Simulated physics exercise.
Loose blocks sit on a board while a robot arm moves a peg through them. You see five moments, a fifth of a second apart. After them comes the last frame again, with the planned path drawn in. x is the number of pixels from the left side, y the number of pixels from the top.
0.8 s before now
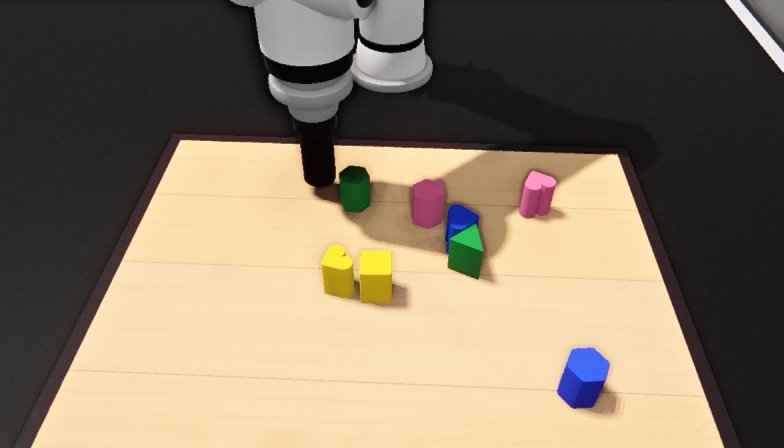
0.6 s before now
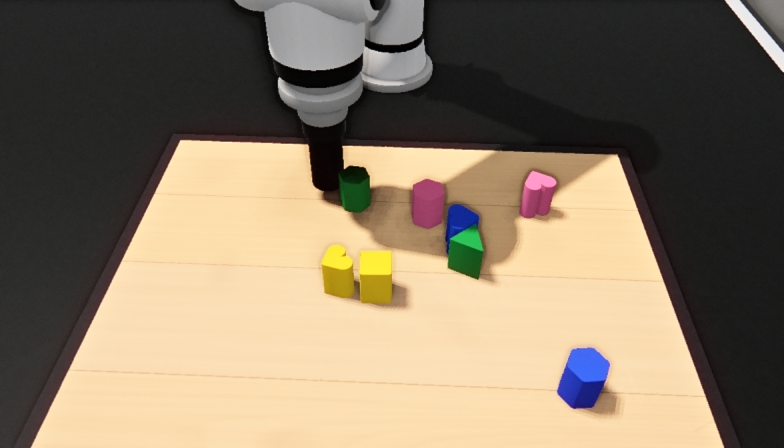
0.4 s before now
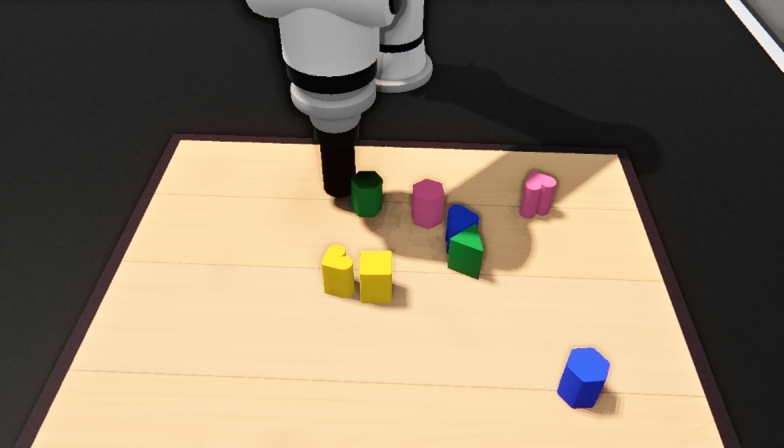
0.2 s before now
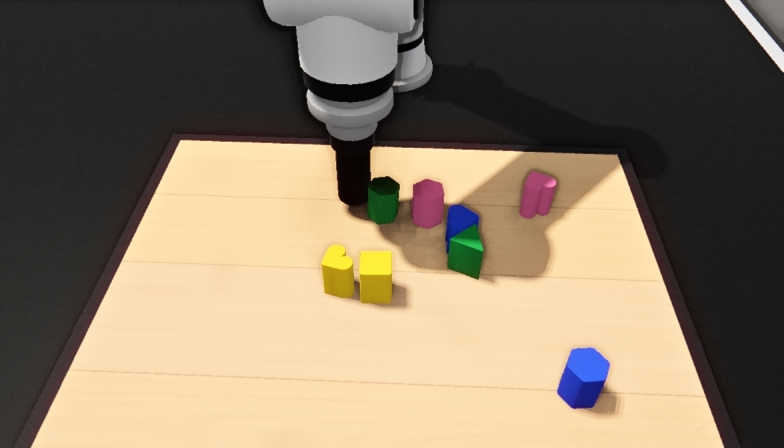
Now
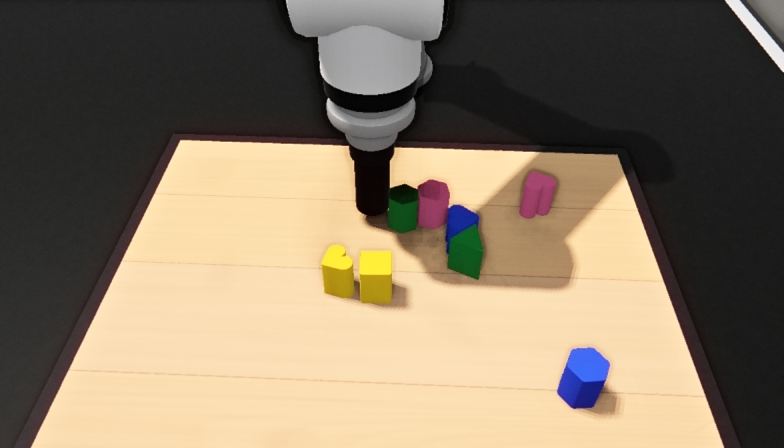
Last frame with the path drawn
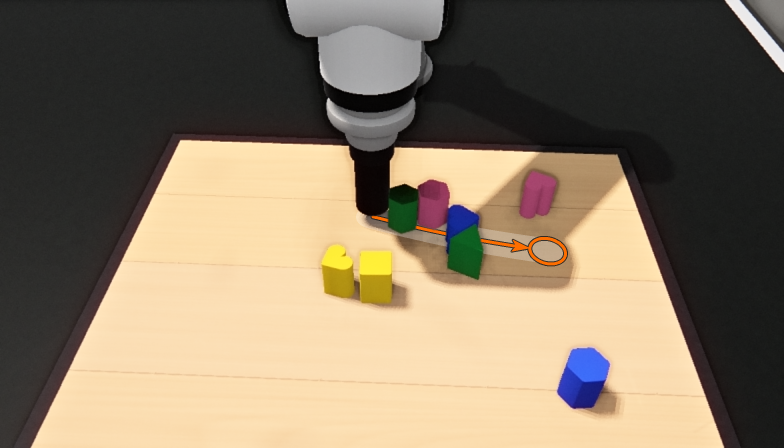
A robot arm's black peg moved a short way right across the board and pushed the dark green block along until it was beside the pink six-sided one, which shifted slightly.
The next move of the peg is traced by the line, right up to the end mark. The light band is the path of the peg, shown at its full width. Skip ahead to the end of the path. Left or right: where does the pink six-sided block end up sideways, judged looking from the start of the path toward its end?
Left-hand side.
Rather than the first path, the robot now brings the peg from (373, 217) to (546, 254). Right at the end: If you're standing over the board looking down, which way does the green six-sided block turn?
From above, it looks like the green six-sided block goes clockwise.
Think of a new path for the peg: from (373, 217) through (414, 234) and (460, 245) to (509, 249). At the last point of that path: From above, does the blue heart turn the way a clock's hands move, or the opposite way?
Its rotation is clockwise.
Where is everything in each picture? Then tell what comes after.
In the first frame, lower end of the peg (320, 177), tops of blocks, green six-sided block (354, 174), pink six-sided block (429, 189), blue heart (462, 216), green three-sided block (470, 237).
In the second frame, peg (329, 182), blocks as before.
In the third frame, peg (340, 187), green six-sided block (367, 179).
In the fourth frame, peg (355, 195), green six-sided block (383, 186).
In the fifth frame, peg (373, 205), green six-sided block (404, 194), pink six-sided block (434, 189), blue heart (462, 216), green three-sided block (470, 237).
The drawn path runs from (373, 217) by way of (457, 236) to (548, 251).
What follows on the original path. One third of the way, peg (429, 218); green six-sided block (461, 211), turned 15° clockwise; pink six-sided block (462, 189), turned 60° anticlockwise; blue heart (486, 221), turned 25° clockwise; green three-sided block (478, 240), turned 40° clockwise.
Two thirds of the way, peg (489, 230); green six-sided block (521, 227), turned 35° clockwise; pink six-sided block (479, 188); blue heart (541, 243), turned 50° clockwise; green three-sided block (481, 242), turned 60° clockwise.
At the end, peg (551, 239); green six-sided block (580, 244), turned 85° clockwise; pink six-sided block (479, 188), turned 125° anticlockwise; blue heart (571, 262), turned 120° clockwise; green three-sided block (481, 242), turned 60° clockwise.
